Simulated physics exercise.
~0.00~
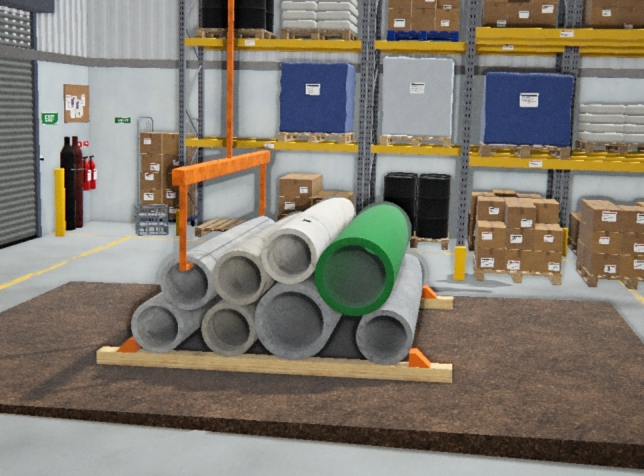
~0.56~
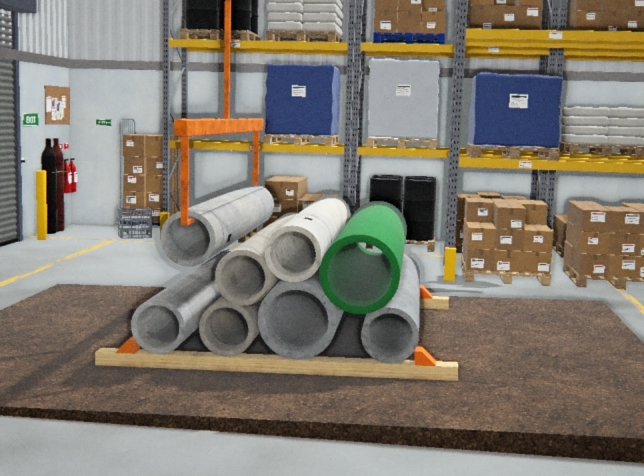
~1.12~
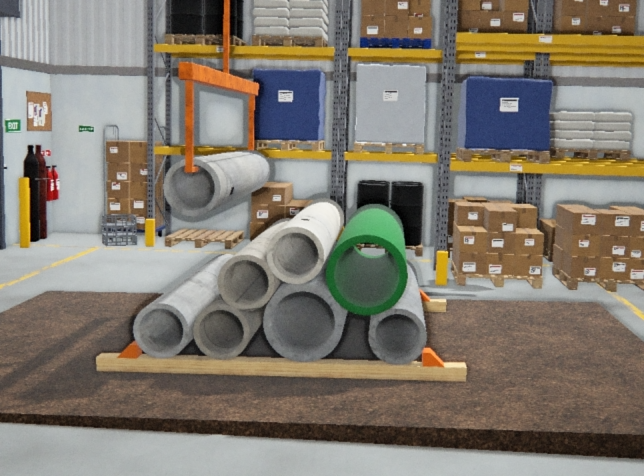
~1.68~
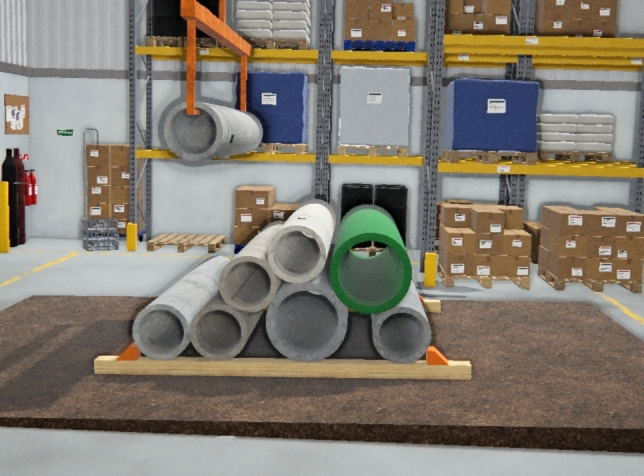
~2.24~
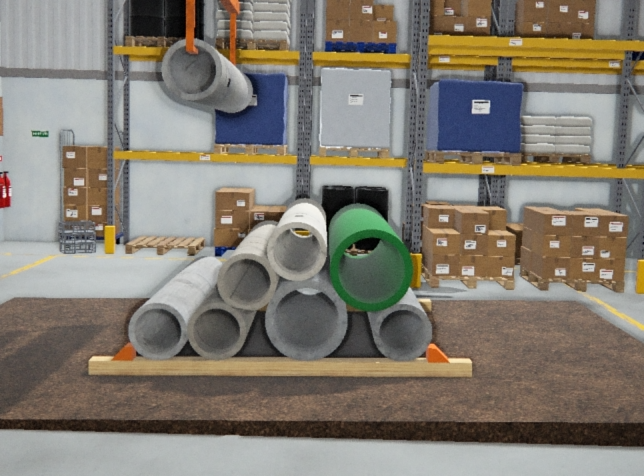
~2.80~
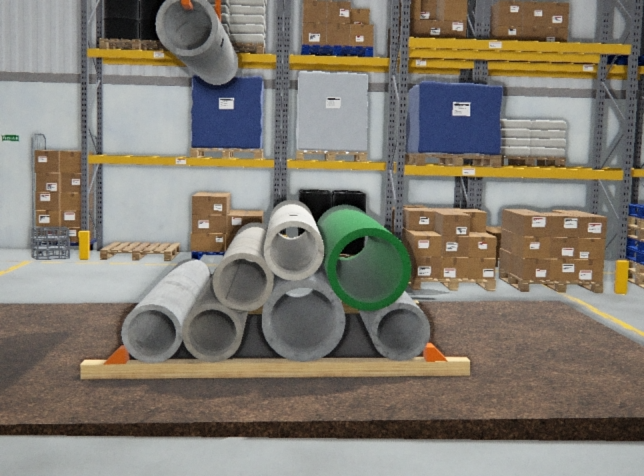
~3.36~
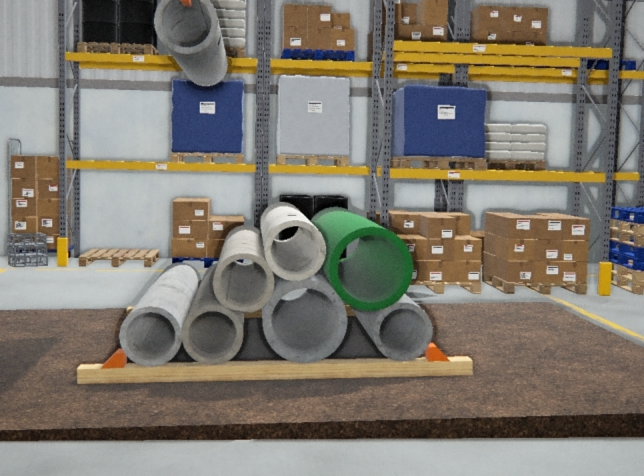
At the start, concrete pipes lie stacked on timber bearers over a pad of brown soil in a warehouse, with a green one at the upper right and an orange beam hooked to a grey one at the upper left. The beam rises and lifts that grey pipe clear of the stack. It climbs steadily past the loaded shelves behind while the view drifts slowly sideways. The beam then slips almost out of sight at the top, and the climb stops. At the end, the grey pipe hangs high at the upper left, and the green pipe still rests in its place on the stack below.
